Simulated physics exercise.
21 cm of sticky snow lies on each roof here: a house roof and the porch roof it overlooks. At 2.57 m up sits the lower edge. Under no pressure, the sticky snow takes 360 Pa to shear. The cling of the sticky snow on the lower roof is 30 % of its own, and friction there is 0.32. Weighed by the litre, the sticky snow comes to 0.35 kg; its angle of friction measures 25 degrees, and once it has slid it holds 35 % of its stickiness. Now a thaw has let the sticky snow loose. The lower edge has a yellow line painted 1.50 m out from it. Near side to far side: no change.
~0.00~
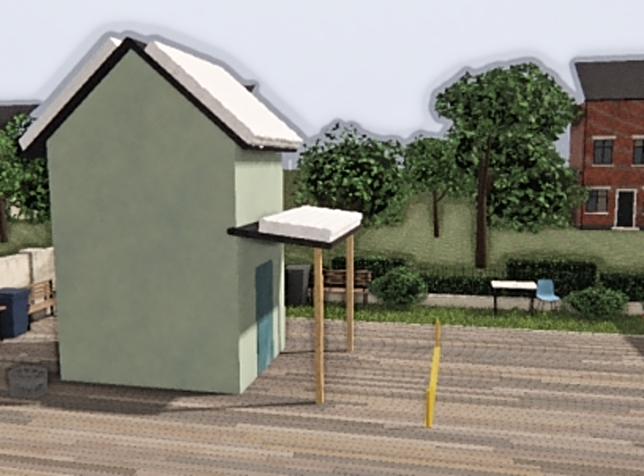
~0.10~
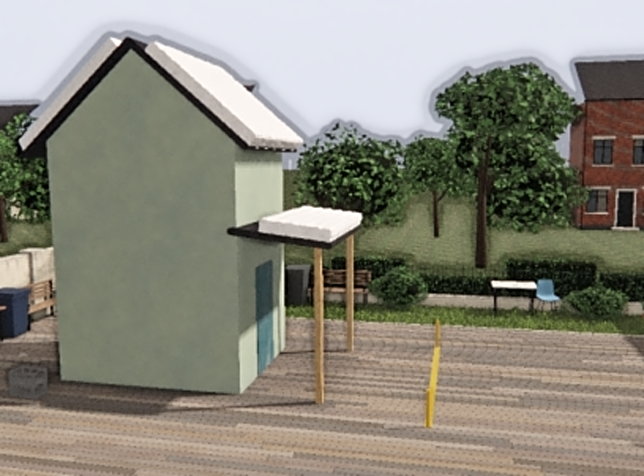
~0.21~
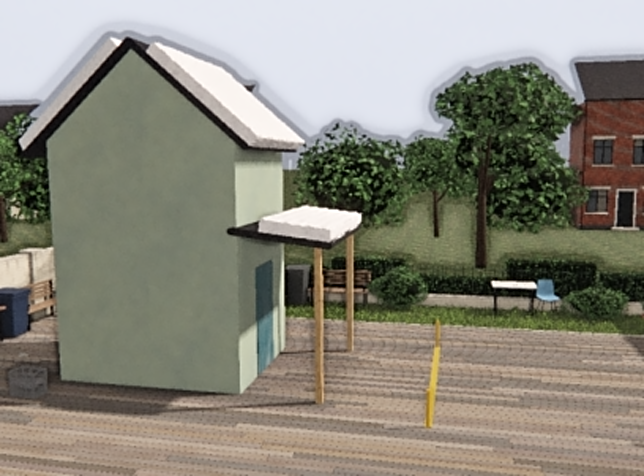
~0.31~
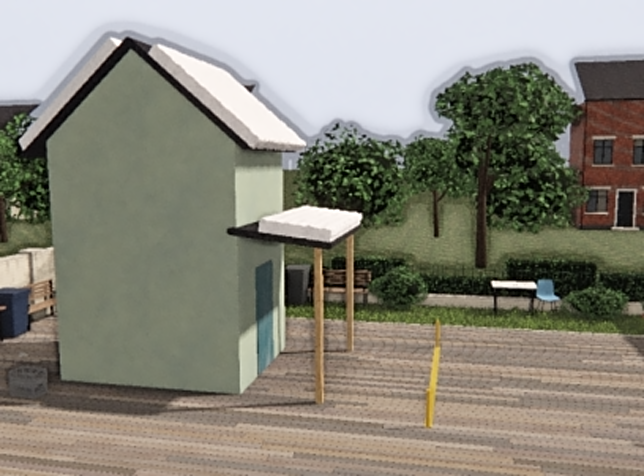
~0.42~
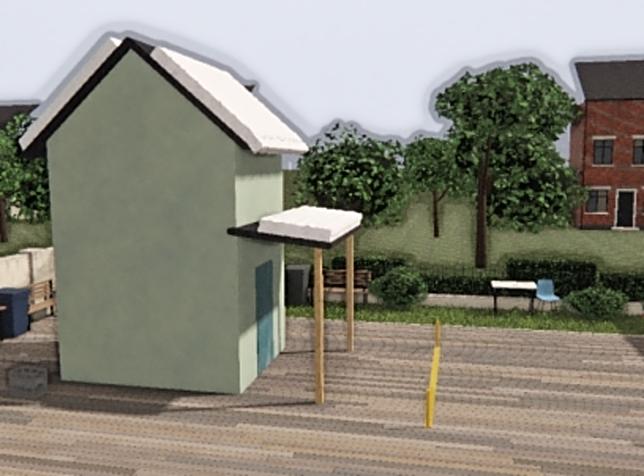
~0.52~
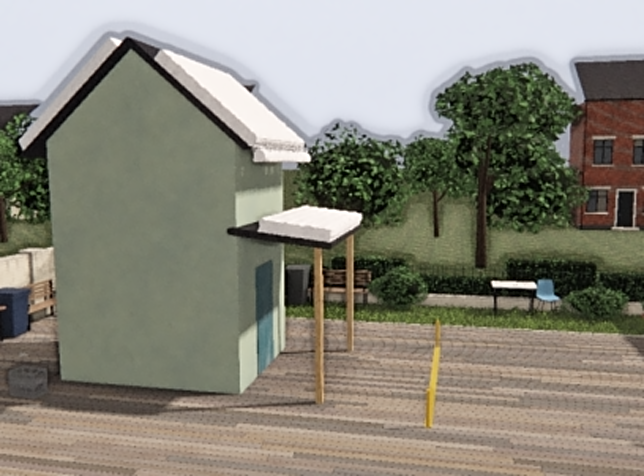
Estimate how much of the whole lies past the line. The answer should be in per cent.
27 %.
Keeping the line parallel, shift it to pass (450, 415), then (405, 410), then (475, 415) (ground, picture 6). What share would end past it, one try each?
Roughly 18 %, then 40 %, then 12 %.
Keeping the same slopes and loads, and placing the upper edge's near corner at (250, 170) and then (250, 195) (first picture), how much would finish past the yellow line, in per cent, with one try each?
The first try gives about 16 % and the second about 0 %.
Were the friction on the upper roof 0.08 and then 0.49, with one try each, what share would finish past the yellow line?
It would be 55 % the first time and 35 % the second.
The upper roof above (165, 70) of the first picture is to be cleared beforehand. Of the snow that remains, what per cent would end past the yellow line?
I'd say close to 20 in a hundred.
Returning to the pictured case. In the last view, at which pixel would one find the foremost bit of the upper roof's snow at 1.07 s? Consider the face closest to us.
Around pixel (297, 220).
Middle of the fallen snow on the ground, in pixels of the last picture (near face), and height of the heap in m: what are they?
Middle around (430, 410); height roughly 0.3 m.
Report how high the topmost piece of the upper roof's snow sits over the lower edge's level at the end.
Roughly 0.5 m.
After 1.07 s, none is below the lower edge and 0 % is past the line.
After 1.71 s, none is below the lower edge and 0 % is past the line.
After 2.36 s, 52 % is below the lower edge and 0 % is past the line.
After 3.00 s, 58 % is below the lower edge and 27 % is past the line.
After 3.60 s, 58 % is below the lower edge and 27 % is past the line.
